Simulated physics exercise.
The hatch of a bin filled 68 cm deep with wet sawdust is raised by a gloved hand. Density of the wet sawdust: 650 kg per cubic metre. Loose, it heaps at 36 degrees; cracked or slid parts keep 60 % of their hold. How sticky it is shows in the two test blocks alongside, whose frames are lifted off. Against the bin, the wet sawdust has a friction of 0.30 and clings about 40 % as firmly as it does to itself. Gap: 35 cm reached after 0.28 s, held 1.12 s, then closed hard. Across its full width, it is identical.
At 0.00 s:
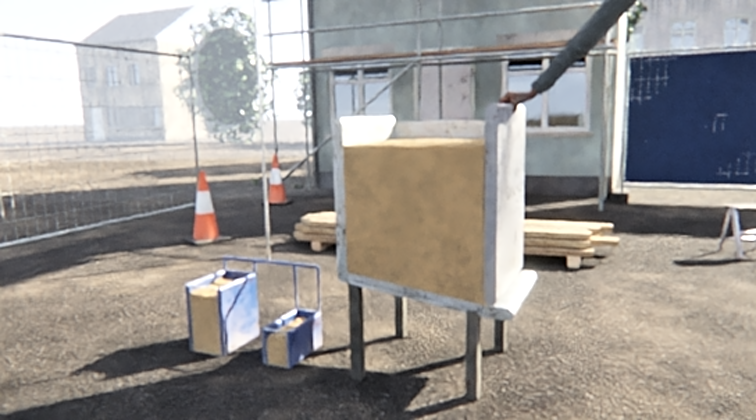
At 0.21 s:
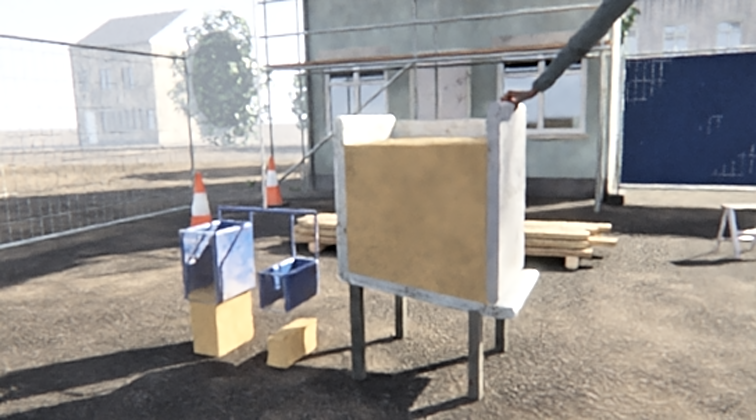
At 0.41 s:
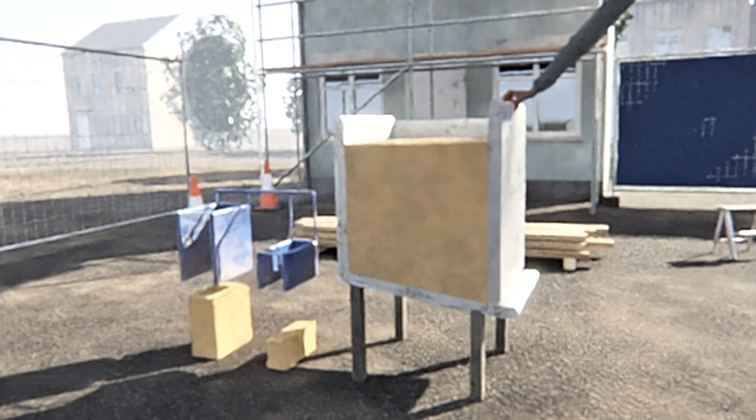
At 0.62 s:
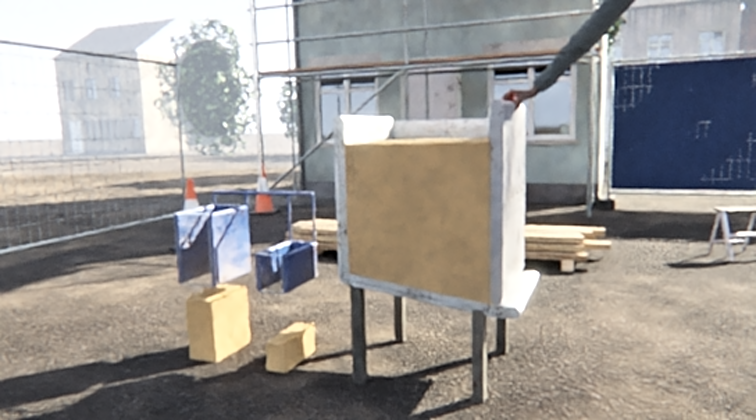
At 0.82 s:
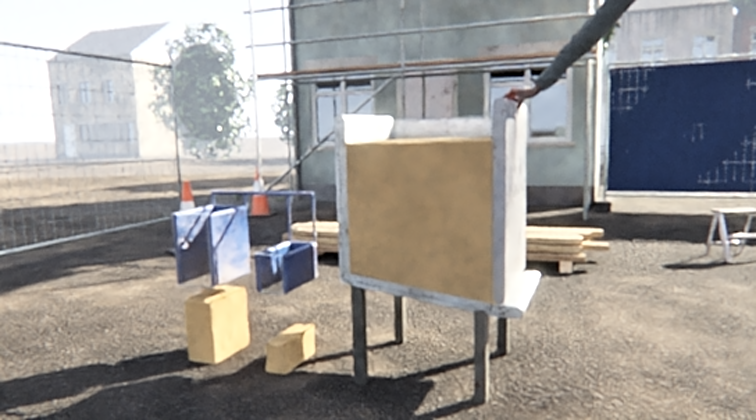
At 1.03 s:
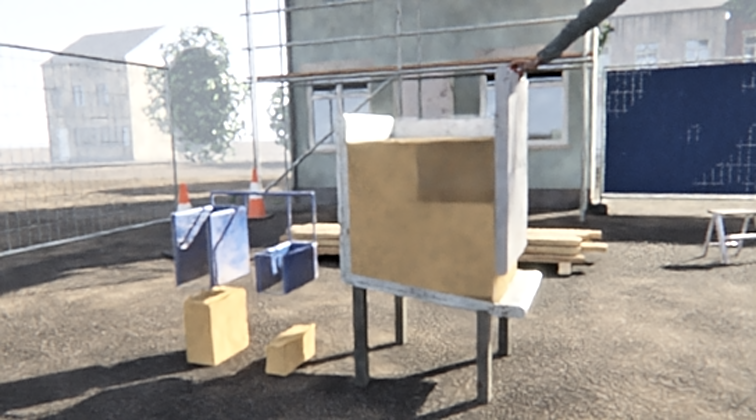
In this clip, two blue box-shaped molds lift off a pair of tan blocks left of a raised bin filled with tan material, and then a gloved hand at the right raises the bin's hatch slightly.
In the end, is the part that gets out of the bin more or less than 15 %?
The figure comes in beneath 15 percent.
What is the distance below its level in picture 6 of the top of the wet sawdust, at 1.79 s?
Around 0 cm.
After 1.38 s, the hatch is 35 cm open and 0 % is out.
After 1.79 s, the hatch is 35 cm open and 0 % is out.
After 2.21 s, the hatch is 35 cm open and 0 % is out.
After 2.62 s, the hatch is 8.7 cm open and 0 % is out.
After 3.09 s, at the end, the hatch is shut and 0 % is out.
